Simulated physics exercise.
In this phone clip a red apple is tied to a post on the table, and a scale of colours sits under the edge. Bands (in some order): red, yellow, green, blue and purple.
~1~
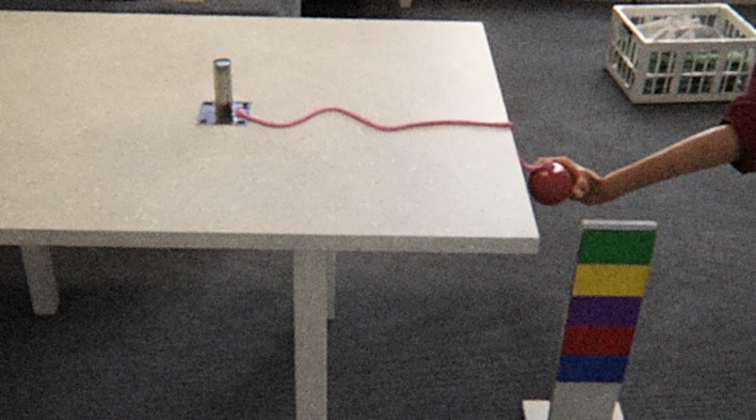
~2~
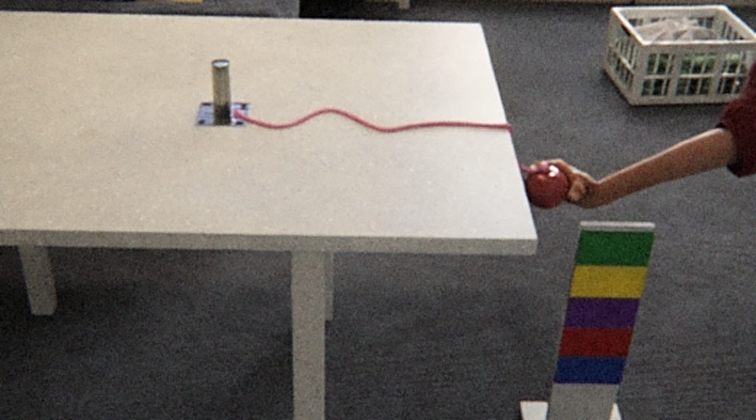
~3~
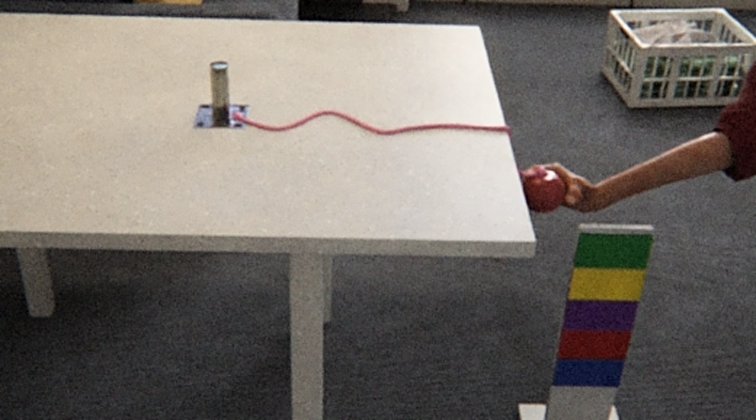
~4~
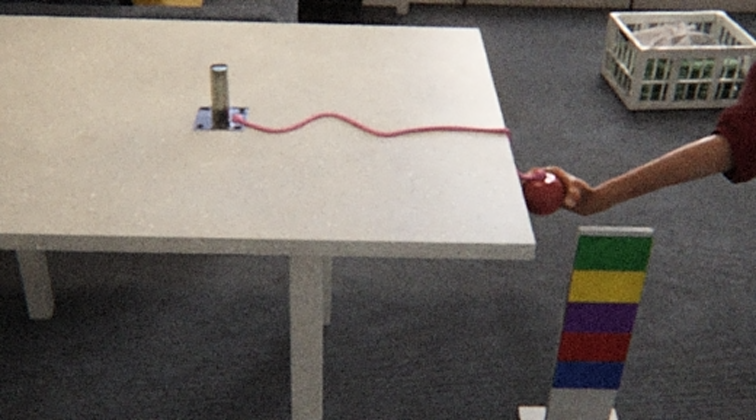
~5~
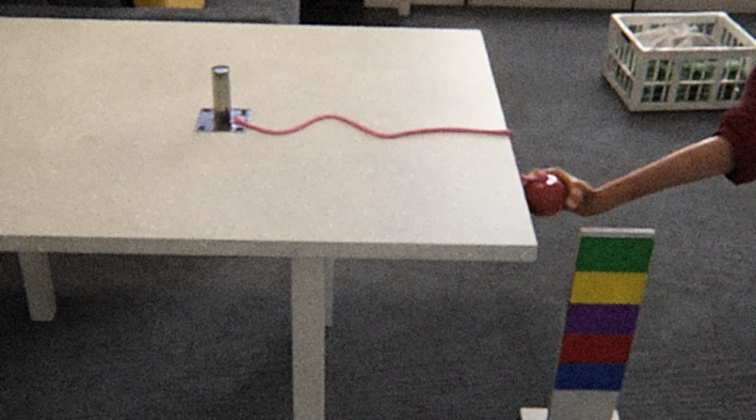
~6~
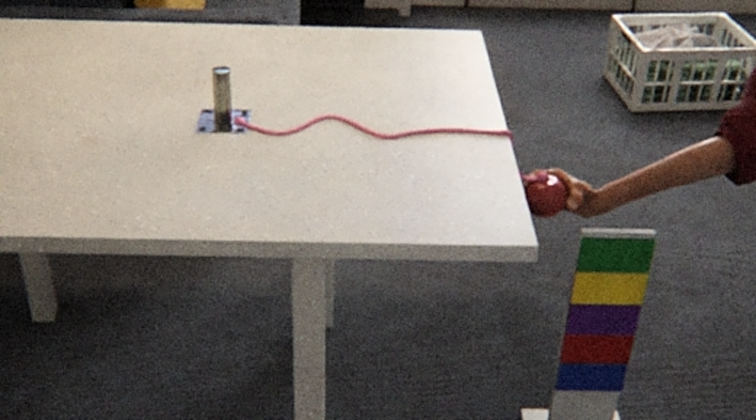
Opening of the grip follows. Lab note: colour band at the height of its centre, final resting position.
Centre at rest: Green band.
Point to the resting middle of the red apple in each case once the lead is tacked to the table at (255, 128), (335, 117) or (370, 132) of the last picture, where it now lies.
They end up at (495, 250), (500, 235) and (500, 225).
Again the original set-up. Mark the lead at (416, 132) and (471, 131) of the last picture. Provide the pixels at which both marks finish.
The first settles around (454, 132), the second around (508, 139).
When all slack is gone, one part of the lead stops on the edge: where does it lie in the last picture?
At (471, 131), roughly.
Soon after, apple near (496, 253); level with green.
After that, apple near (507, 251); level with green.
In the end, apple near (495, 251); level with green. Its middle rests at the green band.
